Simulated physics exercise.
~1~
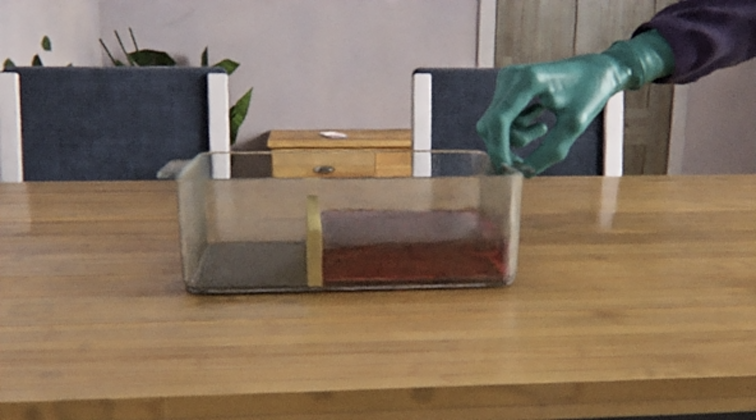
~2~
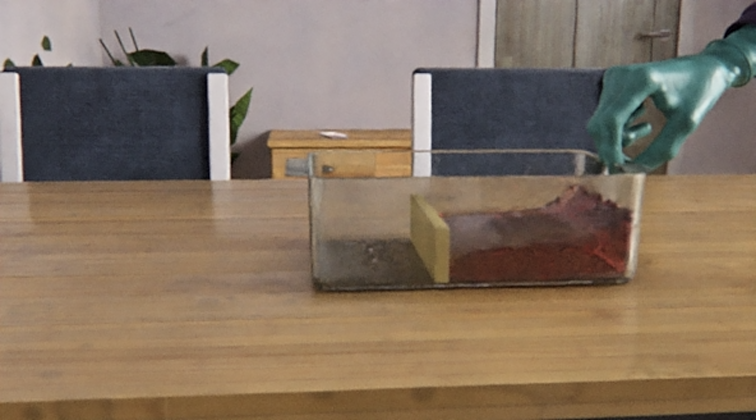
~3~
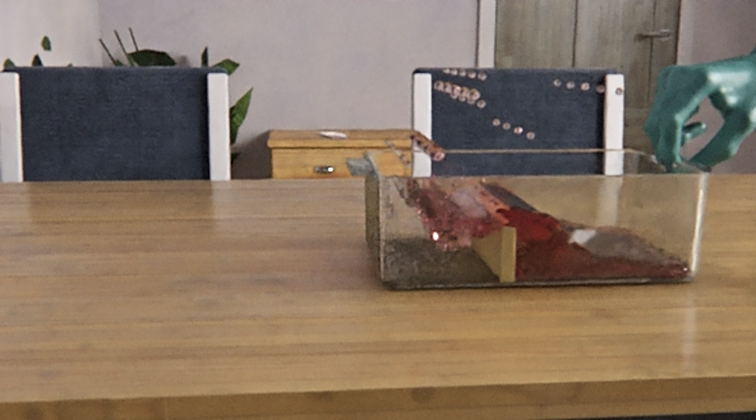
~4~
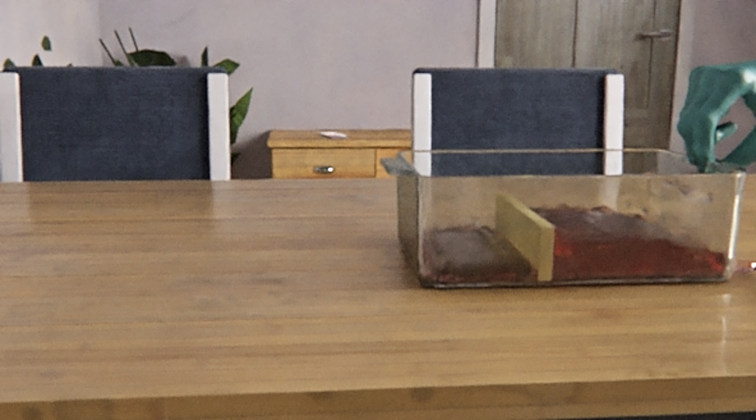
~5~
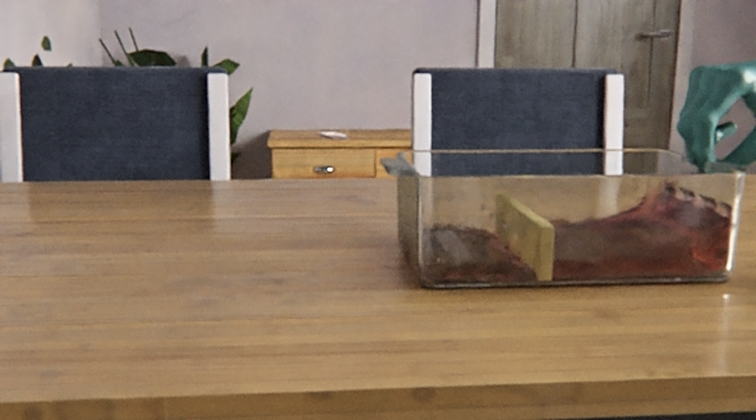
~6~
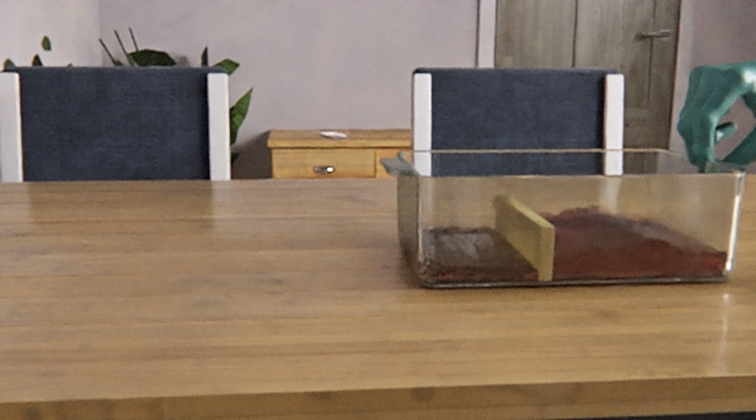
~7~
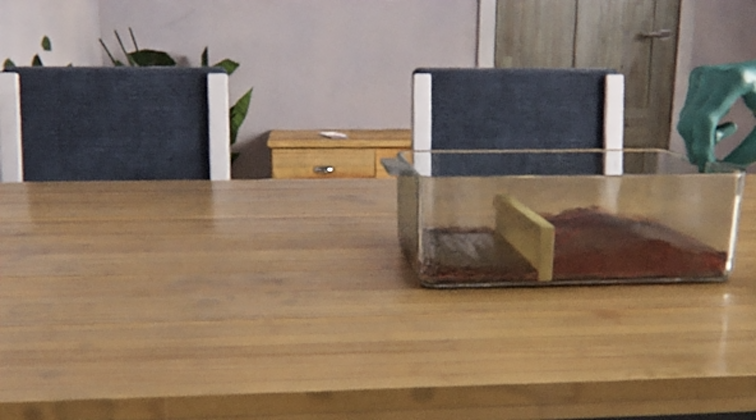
A clear glass tub with a low yellowish divider stands on a wooden table, seen from the front, with reddish liquid on its right side and a dark, empty-looking left side. Behind it are two dark blue chairs, a small wooden cabinet, a plant and a door. A green-gloved hand at the rim moves right along with the tub. The liquid heaps up at the right end, then surges left over the divider, flinging droplets above the rim. The tub stops and the liquid rocks back and forth, ending with most on the right and a shallow layer on the left.
